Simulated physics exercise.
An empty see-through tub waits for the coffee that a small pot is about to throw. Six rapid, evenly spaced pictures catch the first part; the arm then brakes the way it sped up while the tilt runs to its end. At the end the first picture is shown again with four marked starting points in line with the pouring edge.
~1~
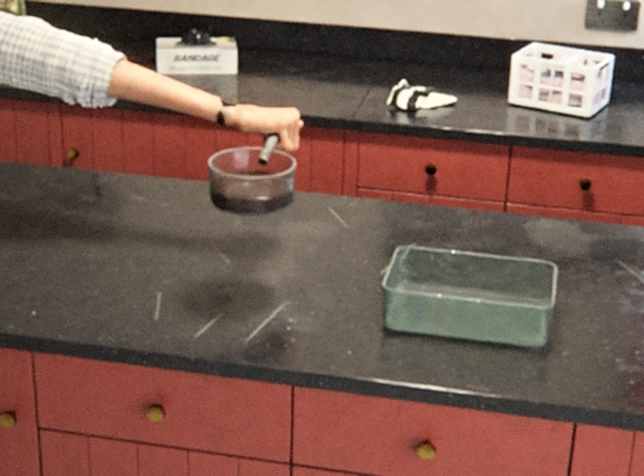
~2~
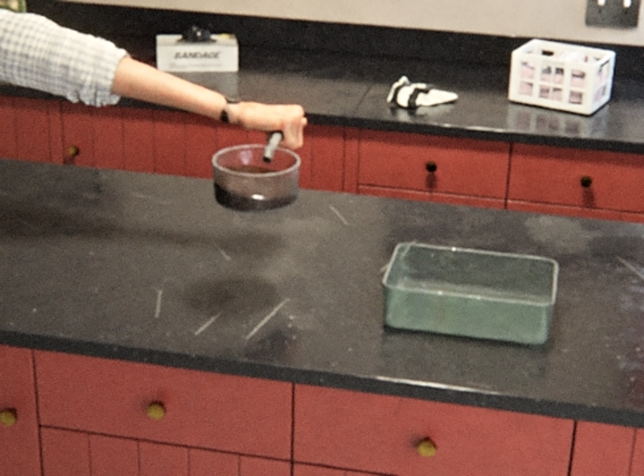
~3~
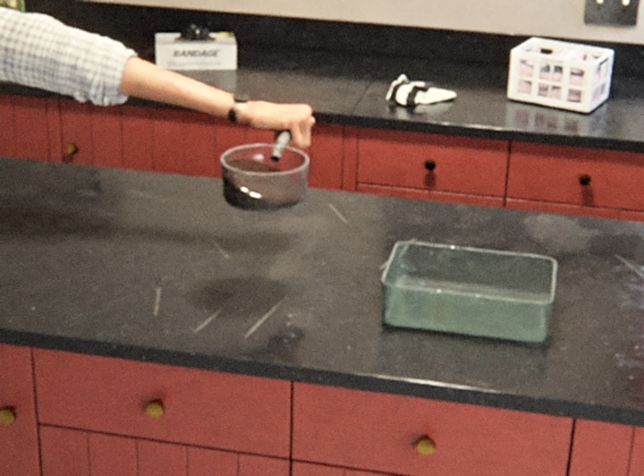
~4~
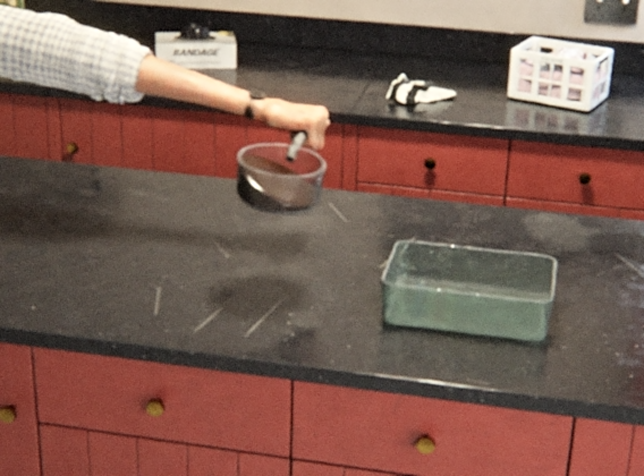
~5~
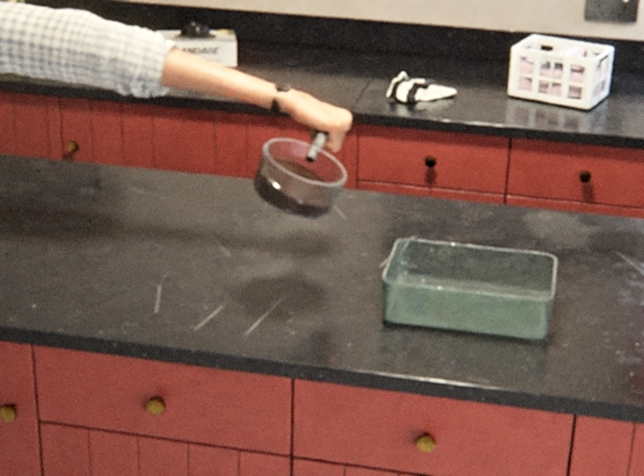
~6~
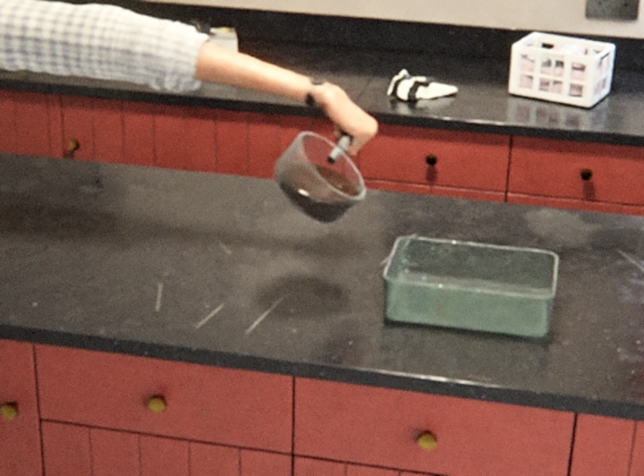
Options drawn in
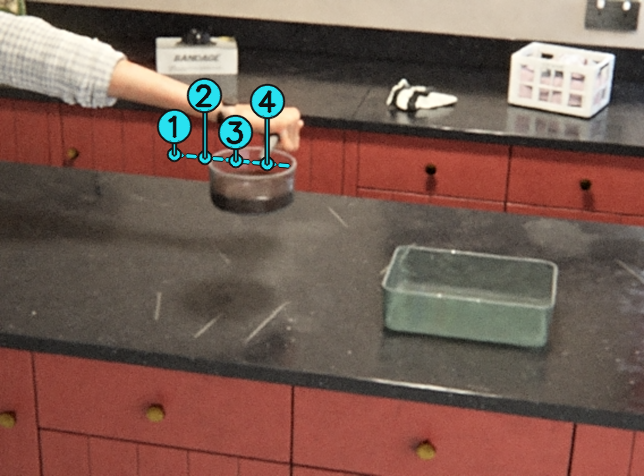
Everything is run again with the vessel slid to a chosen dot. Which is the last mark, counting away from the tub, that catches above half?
Dot 4 just does it.
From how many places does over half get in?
One of the four.
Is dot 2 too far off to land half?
Yes, that goes wrong.
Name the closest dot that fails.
3 it is.
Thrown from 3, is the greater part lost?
Yes.
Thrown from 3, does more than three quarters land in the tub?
No, less.
In cyan, 1 at (174, 154); 2 at (204, 157); 3 at (235, 160); 4 at (267, 163).
With 1, about 0 % lands in the tub, 100 % falls short.
With 2, about 0 % lands in the tub, 98 % falls short.
With 3, about 26 % lands in the tub, 70 % falls short and 5 % goes beside or beyond.
With 4, about 67 % lands in the tub, 23 % falls short and 10 % goes beside or beyond.
